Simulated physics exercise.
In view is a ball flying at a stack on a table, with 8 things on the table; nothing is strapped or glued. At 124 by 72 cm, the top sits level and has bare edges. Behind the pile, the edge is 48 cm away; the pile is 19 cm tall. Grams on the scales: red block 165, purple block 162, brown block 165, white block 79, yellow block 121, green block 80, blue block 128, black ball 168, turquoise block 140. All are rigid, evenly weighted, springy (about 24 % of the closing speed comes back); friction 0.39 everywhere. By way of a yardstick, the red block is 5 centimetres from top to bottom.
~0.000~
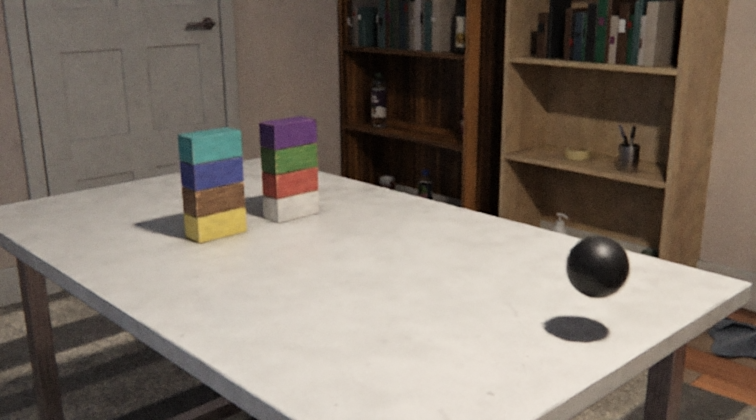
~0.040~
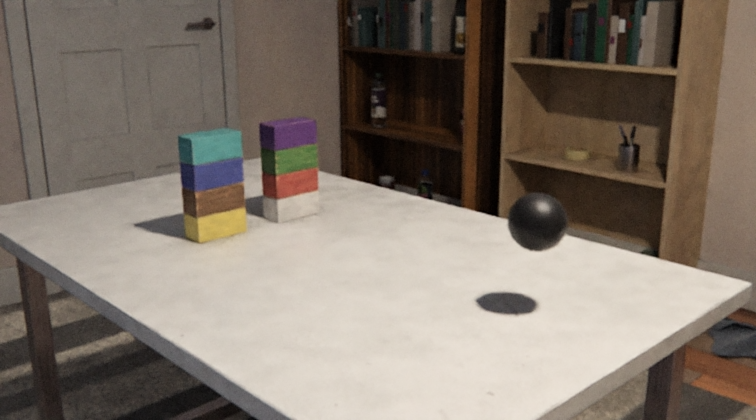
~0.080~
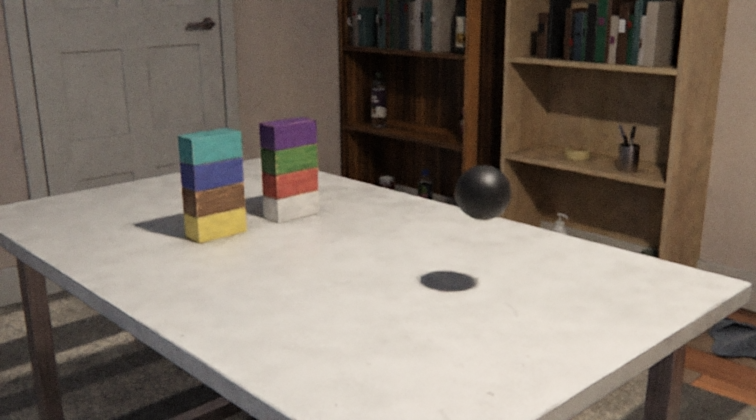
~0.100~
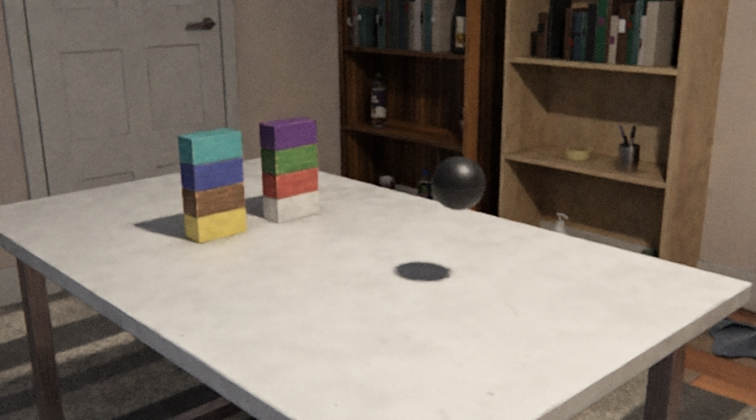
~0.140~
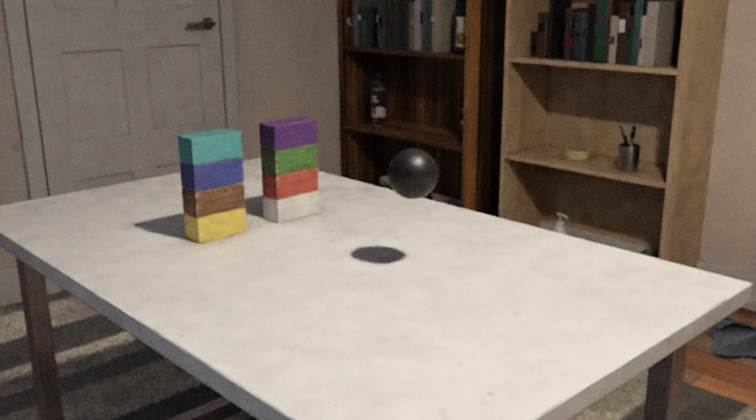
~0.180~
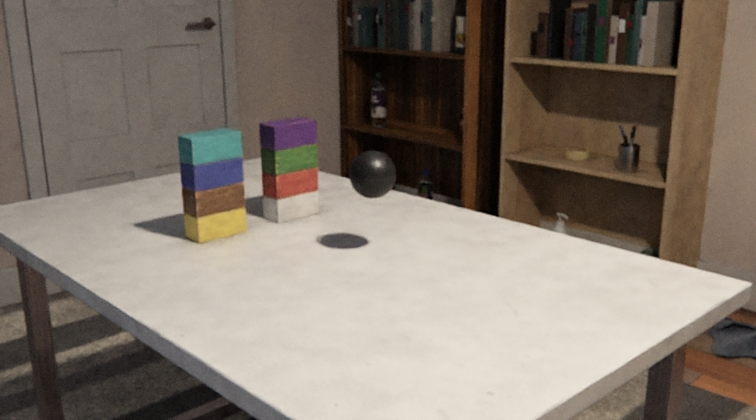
Black ball moving leftward through the air above a pale table, its shadow below, nearing two stacks of coloured blocks.
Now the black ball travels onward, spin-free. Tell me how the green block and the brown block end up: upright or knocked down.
The green block has come off its base, the brown block is still on its base.
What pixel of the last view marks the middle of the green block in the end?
Near (272, 185).
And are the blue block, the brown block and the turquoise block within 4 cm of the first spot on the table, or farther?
In short, the blue block stays close to home, the brown block stays close to home, the turquoise block stays close to home.
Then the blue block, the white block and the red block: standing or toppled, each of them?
Well, the blue block holds steady, the white block holds steady, and the red block tumbles down.
After 0.38 s, black ball near (290, 200); green block 40° off upright near (280, 159); purple block 40° off upright; red block moved 8 cm.
After 0.48 s, black ball near (282, 198); green block 62° off upright near (275, 171); purple block upside down; red block 15° off upright.
After 0.68 s, black ball near (268, 199); green block 55° off upright near (275, 170); red block on its side; purple block on its side.
In the end (2.6 s), toppled on the table, red block, purple block and green block; not toppled but over 4 cm from the start, white block; the other 4 under 4 cm from the start. At the end, from the last picture's camera, green block near (271, 185), brown block near (214, 197).
